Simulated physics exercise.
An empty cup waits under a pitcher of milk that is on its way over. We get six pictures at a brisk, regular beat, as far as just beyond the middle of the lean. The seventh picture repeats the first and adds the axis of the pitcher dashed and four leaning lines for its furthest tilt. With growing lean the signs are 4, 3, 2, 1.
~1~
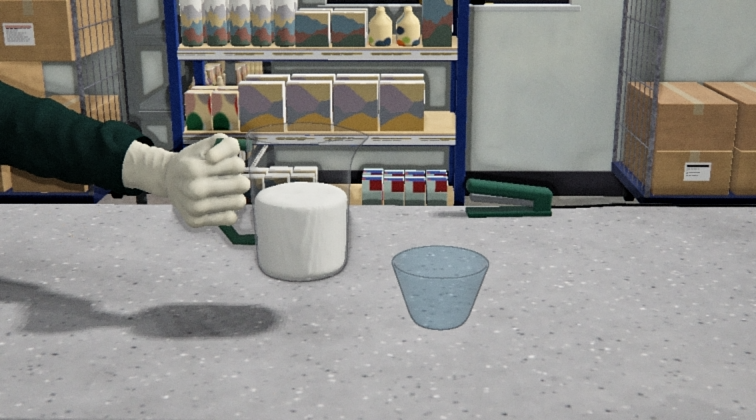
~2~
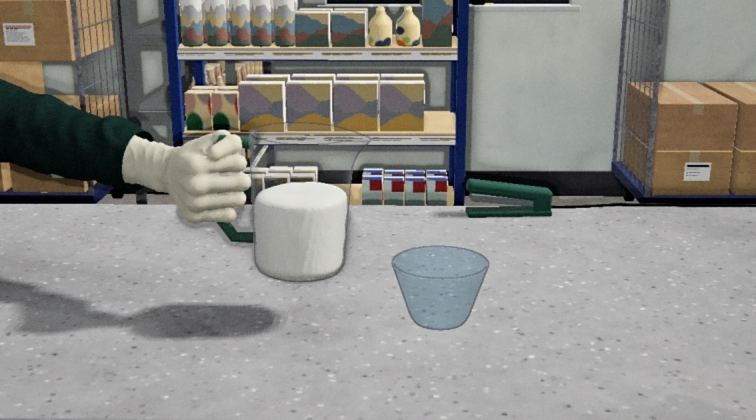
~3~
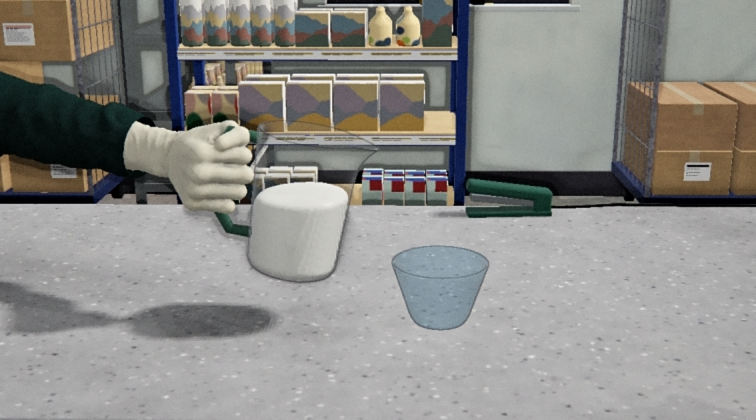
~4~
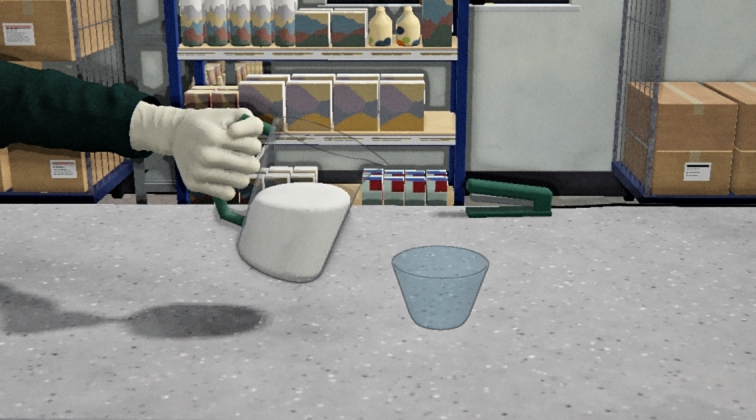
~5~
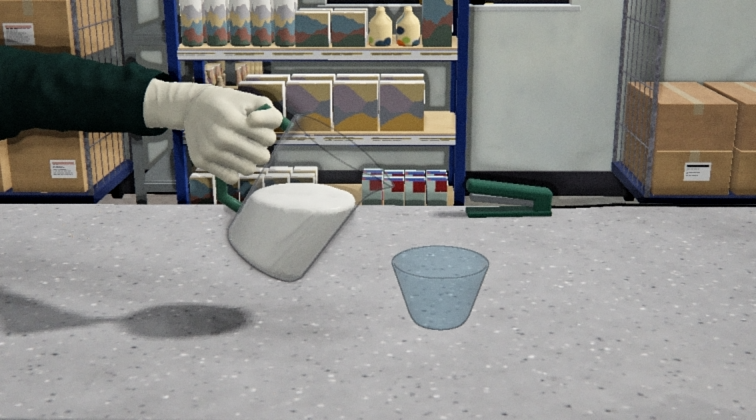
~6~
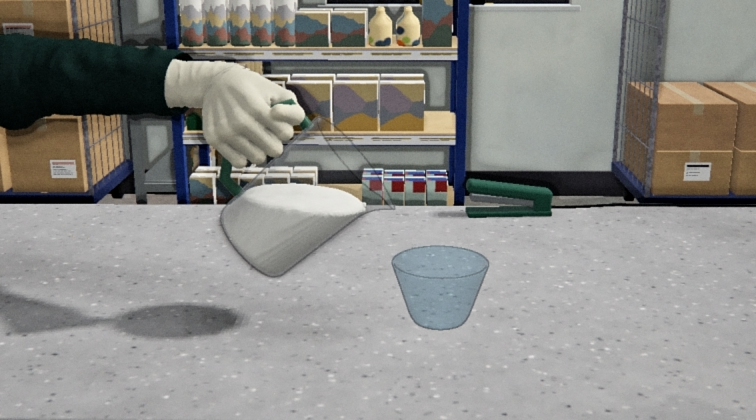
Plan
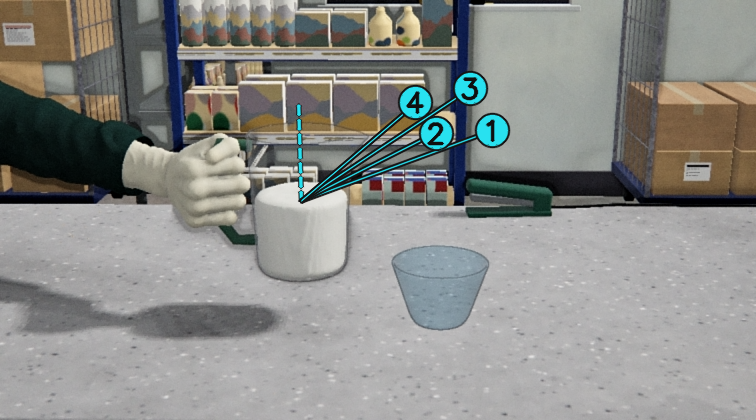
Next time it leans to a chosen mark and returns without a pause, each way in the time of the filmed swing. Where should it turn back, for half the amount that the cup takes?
1.
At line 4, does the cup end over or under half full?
Under.
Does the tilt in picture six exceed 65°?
No, it does not.
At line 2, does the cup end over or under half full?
Under half.
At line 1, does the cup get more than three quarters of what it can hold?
No, less.
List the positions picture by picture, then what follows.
The first picture shows upright, lip at (367, 136); rim of the cup round (440, 261); nothing has left yet.
The second picture shows tipped about 3°, lip at (370, 139); nothing has left yet.
The third picture shows tipped about 10°, lip at (378, 148); nothing has left yet.
The fourth picture shows tipped about 21°, lip at (386, 164); nothing has left yet.
The fifth picture shows tipped about 34°, lip at (393, 185); nothing has left yet.
The sixth picture shows tipped about 49°, lip at (394, 207); nothing has left yet.
On the marked copy, 1 at (476, 136); 2 at (420, 140); 3 at (456, 97); 4 at (403, 114).
With 1, the cup ends with about 50 % of what it can hold.
With 2, the cup ends with about 28 % of what it can hold.
With 3, the cup ends with about 11 % of what it can hold.
With 4, the cup ends with about 2 % of what it can hold.
